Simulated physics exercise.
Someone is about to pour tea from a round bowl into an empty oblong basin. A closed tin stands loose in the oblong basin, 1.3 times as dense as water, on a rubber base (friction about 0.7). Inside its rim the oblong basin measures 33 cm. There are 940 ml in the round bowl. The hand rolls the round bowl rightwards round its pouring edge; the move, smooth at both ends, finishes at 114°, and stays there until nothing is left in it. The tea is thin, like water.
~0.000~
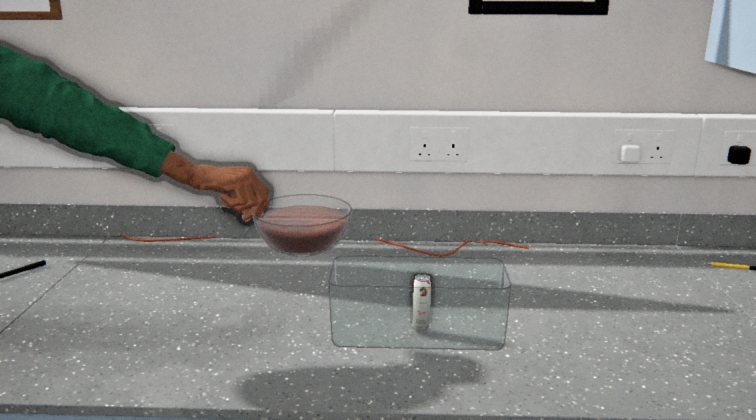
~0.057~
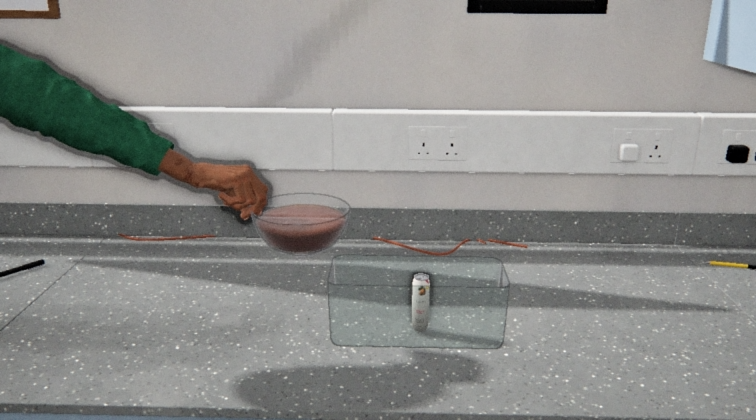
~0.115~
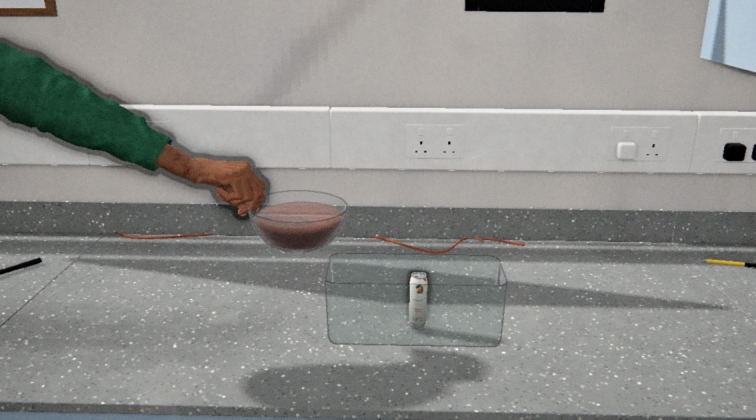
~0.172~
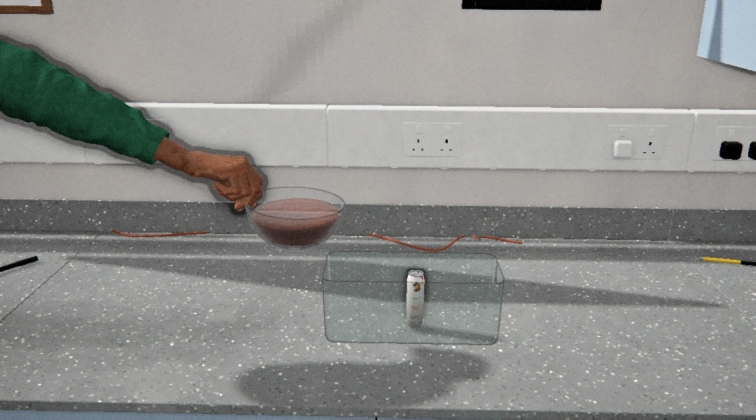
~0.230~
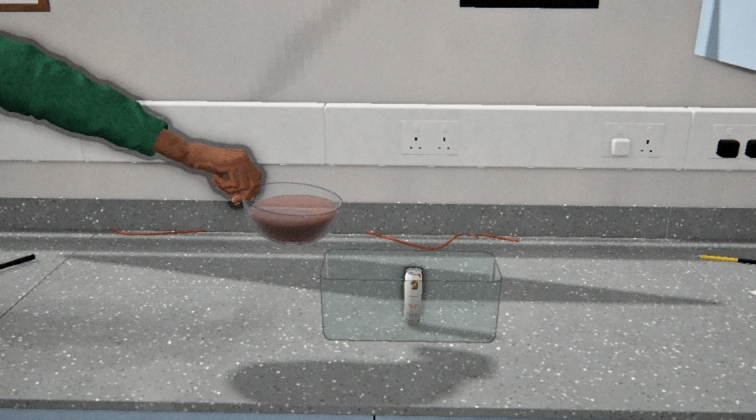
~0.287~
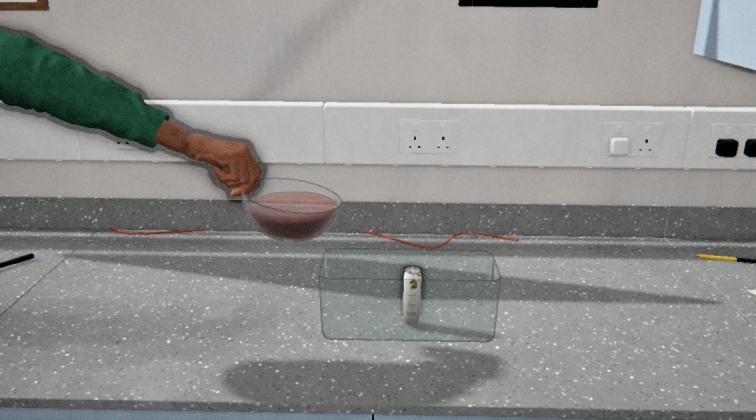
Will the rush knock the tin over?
The tin topples.
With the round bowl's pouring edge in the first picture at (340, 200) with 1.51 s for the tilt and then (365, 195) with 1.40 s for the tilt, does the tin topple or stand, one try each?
First it remains upright; then it stays up.
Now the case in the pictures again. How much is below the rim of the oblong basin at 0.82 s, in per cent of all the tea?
Near 16 in a hundred.
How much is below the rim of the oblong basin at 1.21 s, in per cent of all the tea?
About 90 per cent.
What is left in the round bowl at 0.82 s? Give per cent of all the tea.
Some 50 per cent.
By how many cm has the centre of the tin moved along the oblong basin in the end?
Some 7.5 cm.
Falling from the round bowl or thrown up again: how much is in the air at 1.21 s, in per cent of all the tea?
Near 8 in a hundred.
Then, 0.82 s in, the tilt is 61° and 49 per cent is still to pour; the tin stands where it began.
Then, 1.21 s in, the tilt is 100° and 1 per cent is still to pour; the tin leans 34°.
Then, 1.62 s in, the tilt is 114° and 0 per cent is still to pour; the tin lies on its side.
Then, 2.06 s in, the tilt is 114° and 0 per cent is still to pour; the tin lies on its side.
Finally, the tin lies on its side.
